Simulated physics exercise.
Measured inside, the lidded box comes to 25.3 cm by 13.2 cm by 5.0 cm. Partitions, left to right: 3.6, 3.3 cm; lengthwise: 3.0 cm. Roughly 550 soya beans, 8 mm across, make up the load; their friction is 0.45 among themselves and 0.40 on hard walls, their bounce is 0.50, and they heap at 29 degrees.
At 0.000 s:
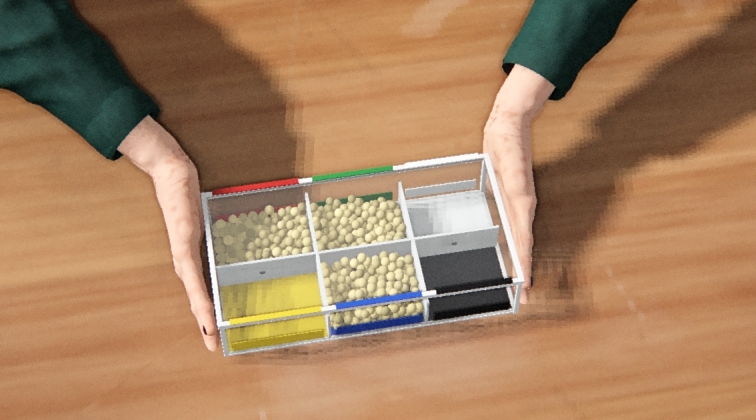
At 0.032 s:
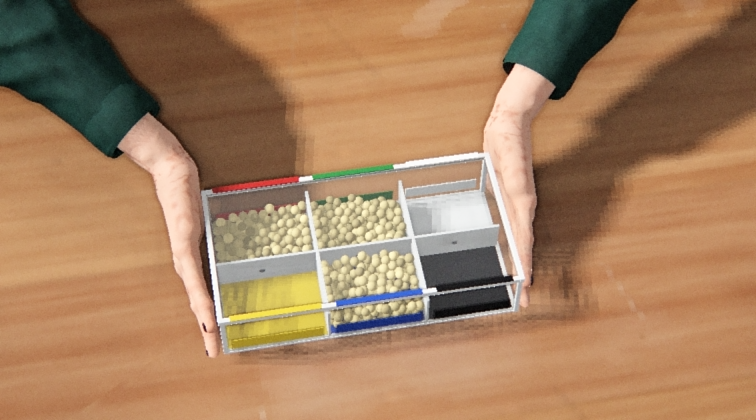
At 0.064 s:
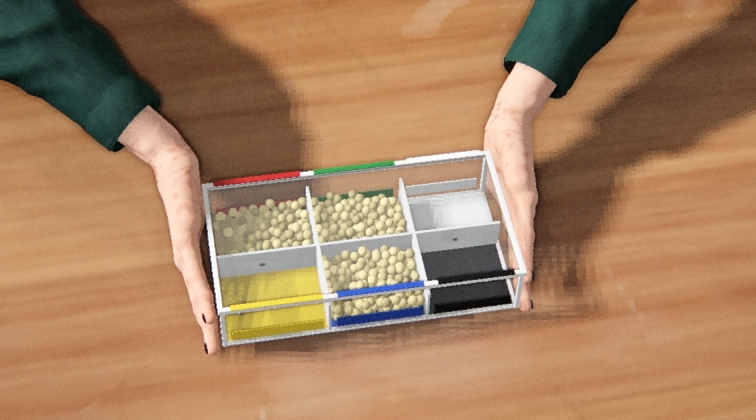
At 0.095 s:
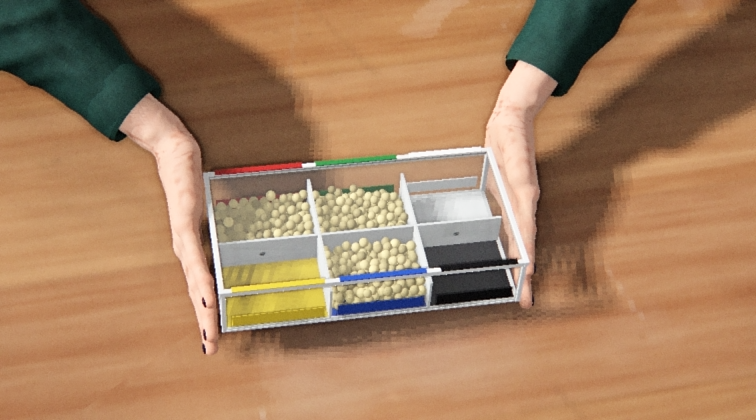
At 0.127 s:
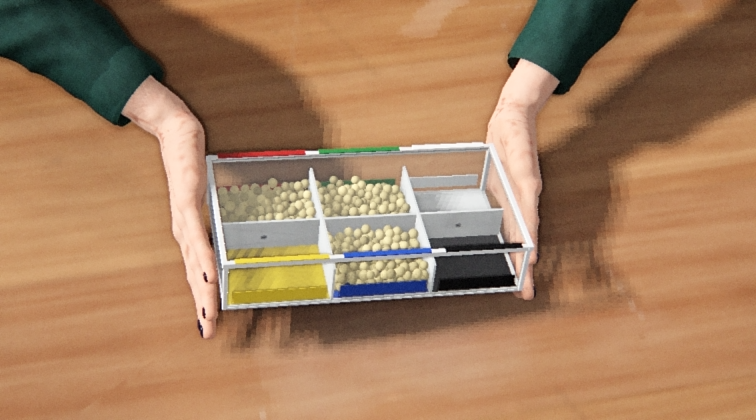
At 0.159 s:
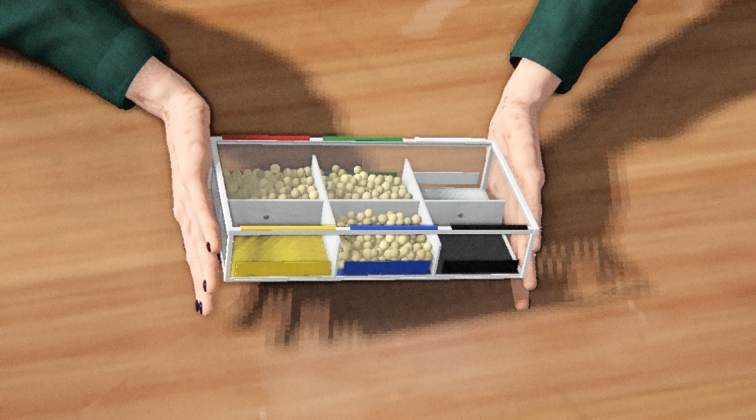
The clip shows two hands in green sleeves holding a clear, six-compartment box above a wooden surface, with pale round beans in three compartments, as they gradually tilt the box so its front side comes more into view.
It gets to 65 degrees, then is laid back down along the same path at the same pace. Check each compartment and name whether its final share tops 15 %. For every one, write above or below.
Red compartment above, blue compartment above, green compartment above, yellow compartment below, white compartment below, black compartment below.
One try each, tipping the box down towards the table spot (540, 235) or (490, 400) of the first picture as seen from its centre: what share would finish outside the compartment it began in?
20 and 30 %.
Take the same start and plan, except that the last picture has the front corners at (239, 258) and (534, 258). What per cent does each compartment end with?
In per cent, the final split is red 35, blue 25, green 30, yellow 0, white 5, black 5.
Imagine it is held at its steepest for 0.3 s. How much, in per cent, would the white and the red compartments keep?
White 10, red 35.
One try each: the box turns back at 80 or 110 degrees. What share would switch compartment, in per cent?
Around 15 and 25 in a hundred, respectively.
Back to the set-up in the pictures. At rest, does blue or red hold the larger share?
The red compartment.
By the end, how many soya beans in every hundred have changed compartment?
My estimate is some 15 per cent.
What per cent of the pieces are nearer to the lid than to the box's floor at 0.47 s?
Around 40 in a hundred, give or take.
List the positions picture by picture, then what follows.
The first frame shows box tilt 0 degrees, front corners at (222, 323) and (519, 279); red 35 %, blue 35 %, green 30 %.
The second frame shows box tilt 1 degrees, front corners at (222, 320) and (519, 277).
The third frame shows box tilt 4 degrees, front corners at (223, 310) and (521, 271), lowest corner right back.
The fourth frame shows box tilt 8 degrees, front corners at (224, 292) and (523, 261), lowest corner right back.
The fifth frame shows box tilt 14 degrees, front corners at (227, 263) and (528, 246), lowest corner right back.
The sixth frame shows box tilt 21 degrees, front corners at (232, 230) and (533, 229), lowest corner right back; red 35 %, blue 35 %, green 30 %. Its pace works out near 215 degrees a second.
After 0.47 s, tilt 63 degrees; red 35 %, blue 30 %, green 35 %.
After 0.67 s, tilt 24 degrees; red 35 %, blue 20 %, green 40 %, white 5 %.
Then, at 0.99 s, tilt 0 degrees; red 35 %, blue 20 %, green 40 %, white 5 %.
By 1.3 s all is still; red 35 %, blue 20 %, green 40 %, yellow 0 %, white 5 %, black 0 %.
